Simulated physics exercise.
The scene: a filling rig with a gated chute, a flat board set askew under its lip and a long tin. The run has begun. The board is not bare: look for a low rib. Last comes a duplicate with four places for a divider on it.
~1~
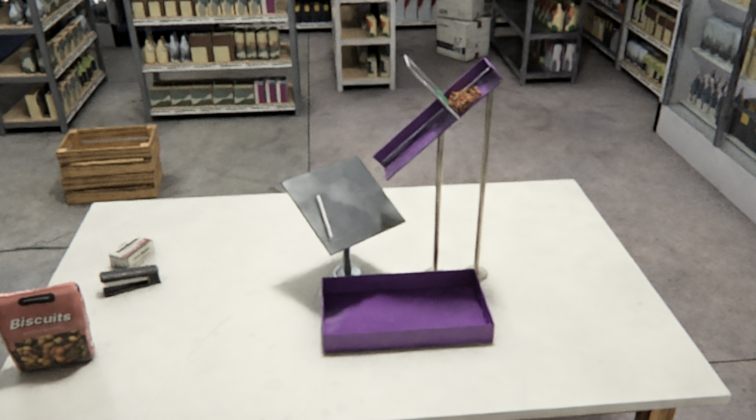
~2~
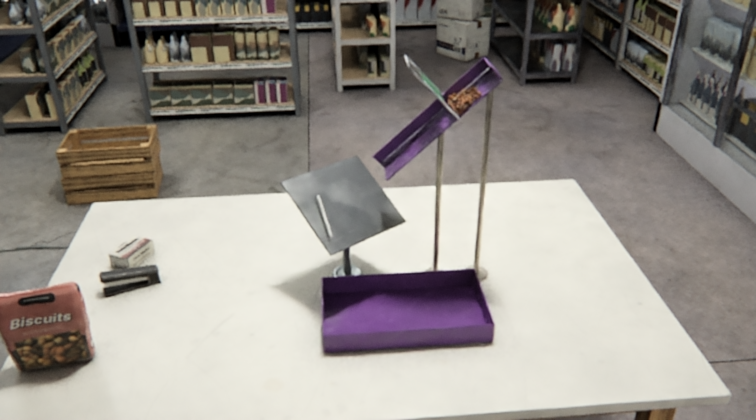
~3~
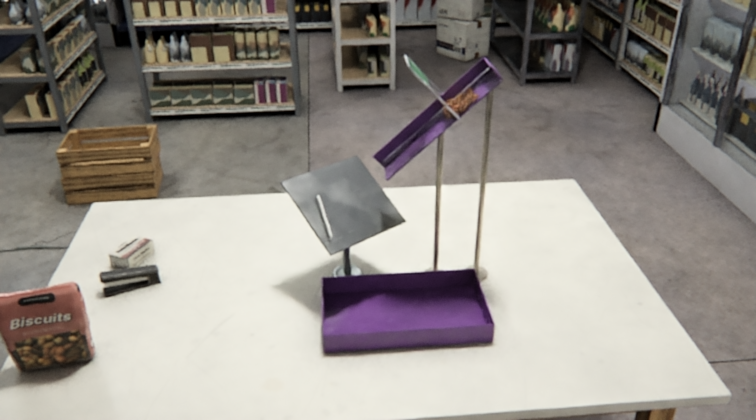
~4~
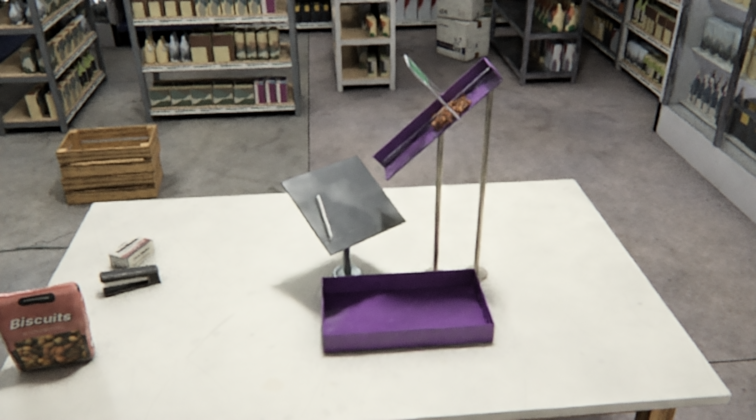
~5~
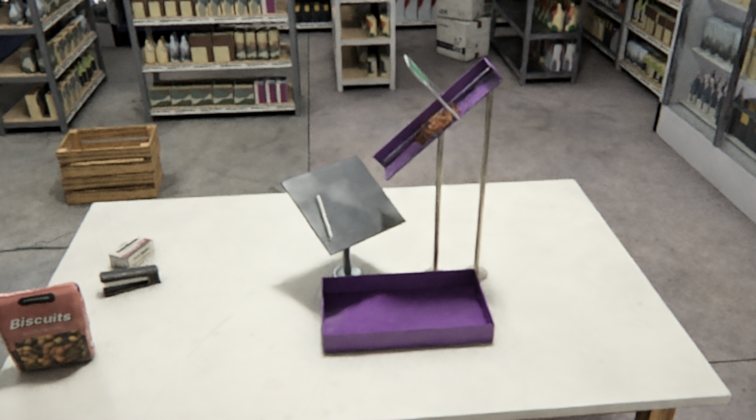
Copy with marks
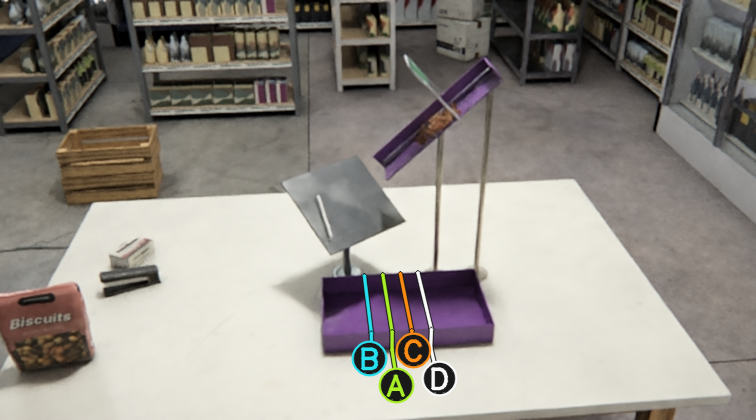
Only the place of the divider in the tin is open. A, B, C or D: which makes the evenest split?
Best: B.
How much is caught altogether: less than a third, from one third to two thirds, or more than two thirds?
About that: More than two thirds.
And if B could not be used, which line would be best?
The answer is A.
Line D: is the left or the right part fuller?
Left.
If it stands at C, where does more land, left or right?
Left.
On the marked copy, line A crosses the front rim at (392, 331); line B crosses the front rim at (371, 332); line C crosses the front rim at (411, 329); line D crosses the front rim at (431, 328).
If A is chosen, of what is caught, most on the left of the divider, about a quarter on the right.
If B is chosen, of what is caught, about half on the left of the divider, about half on the right.
If C is chosen, of what is caught, nearly all on the left of the divider, a stray few on the right.
If D is chosen, of what is caught, all on the left of the divider, none on the right.
